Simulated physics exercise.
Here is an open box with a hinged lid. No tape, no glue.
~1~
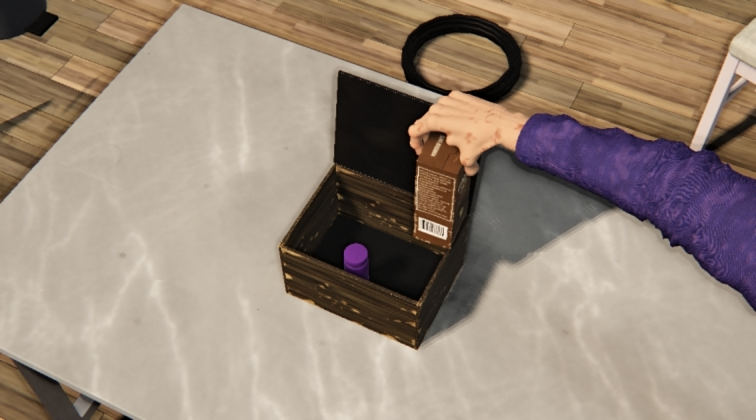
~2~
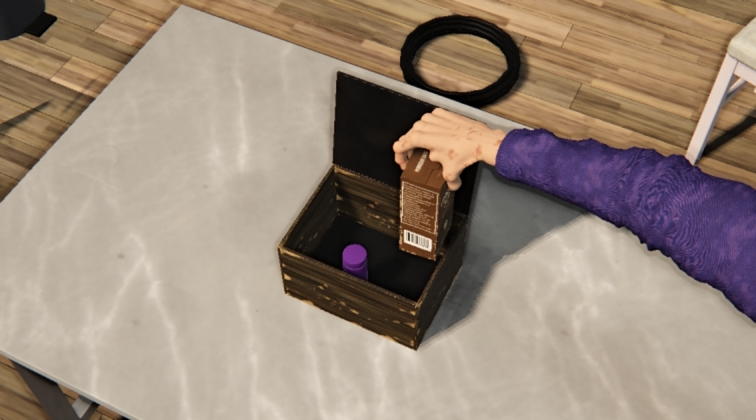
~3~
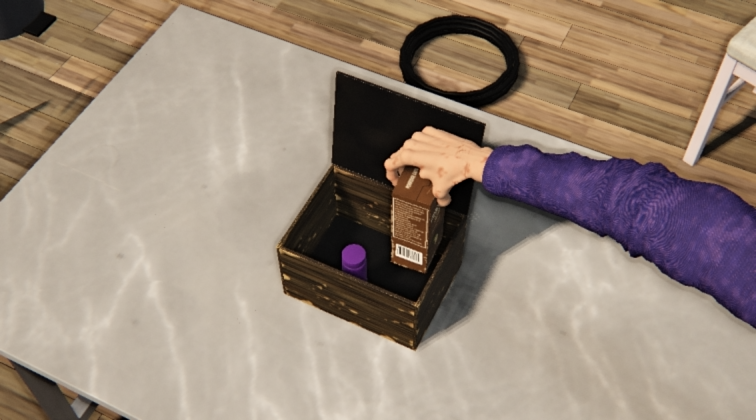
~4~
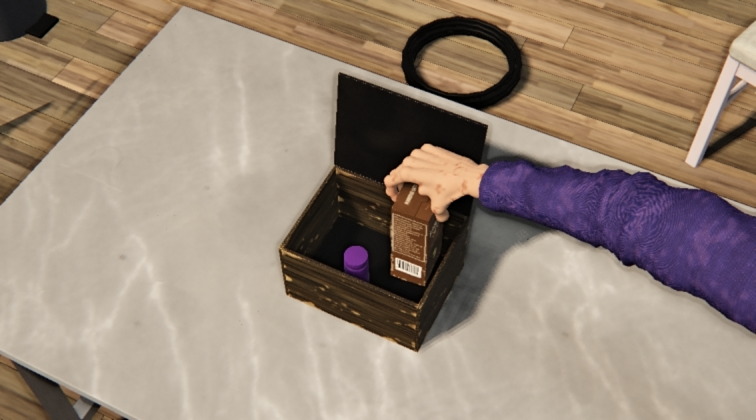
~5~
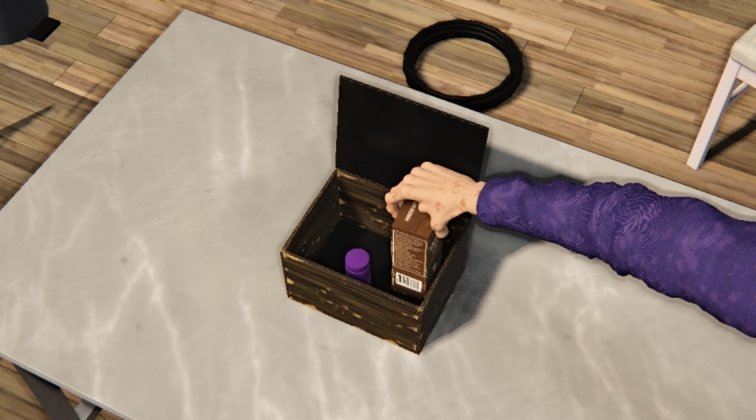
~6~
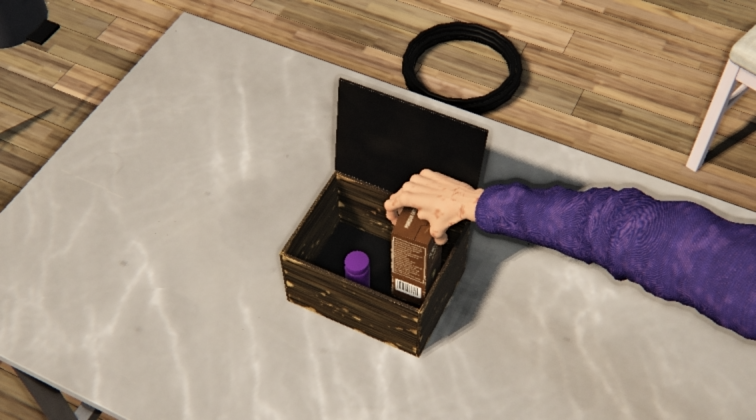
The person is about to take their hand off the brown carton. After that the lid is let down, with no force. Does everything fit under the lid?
It stays ajar.
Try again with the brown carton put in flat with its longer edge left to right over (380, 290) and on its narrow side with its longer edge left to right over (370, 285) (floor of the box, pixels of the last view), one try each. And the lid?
First try: It shuts flat; second try: It shuts flat.
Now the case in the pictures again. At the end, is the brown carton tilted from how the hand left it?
It keeps its pose.
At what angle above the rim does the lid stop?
About 60°.
Then, 1.10 s on from there, lid starting down.
Then, 1.40 s on from there, lid 74° above the rim.
Then, 1.50 s on from there, lid 65° above the rim.
In the end, lid 58° above the rim; both unmoved. At the end, from the last picture's camera, brown carton near (417, 256).
